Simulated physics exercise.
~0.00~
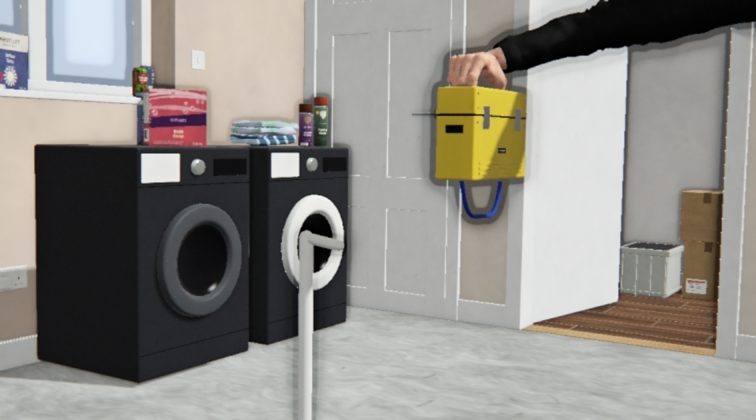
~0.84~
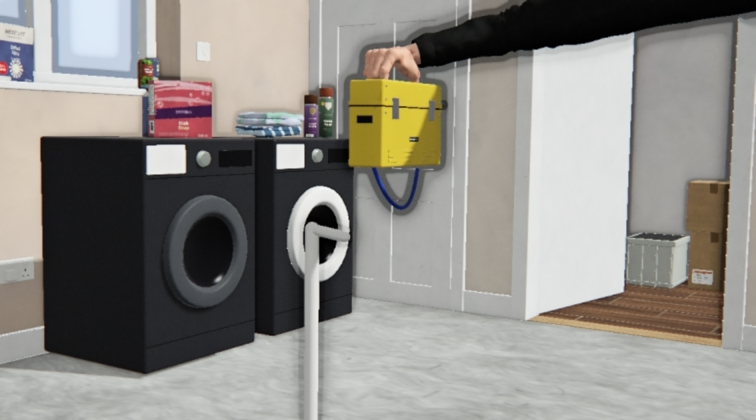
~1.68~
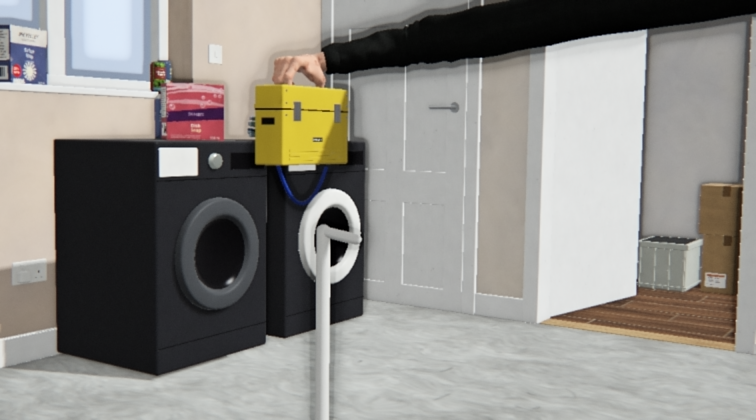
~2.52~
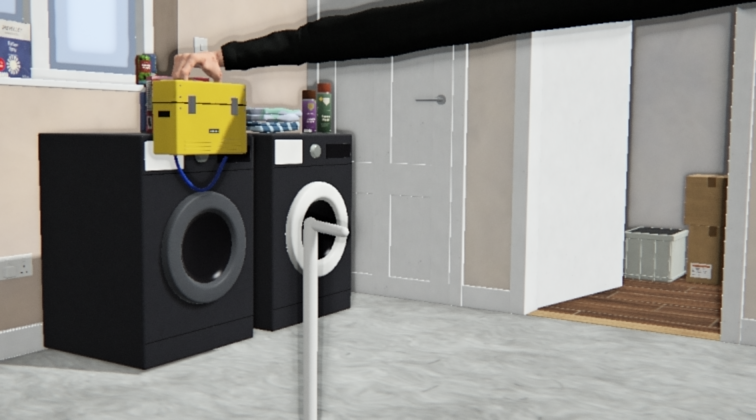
Yellow case with a dangling blue loop being carried left by an outstretched arm, passing clear of a white hooked post.
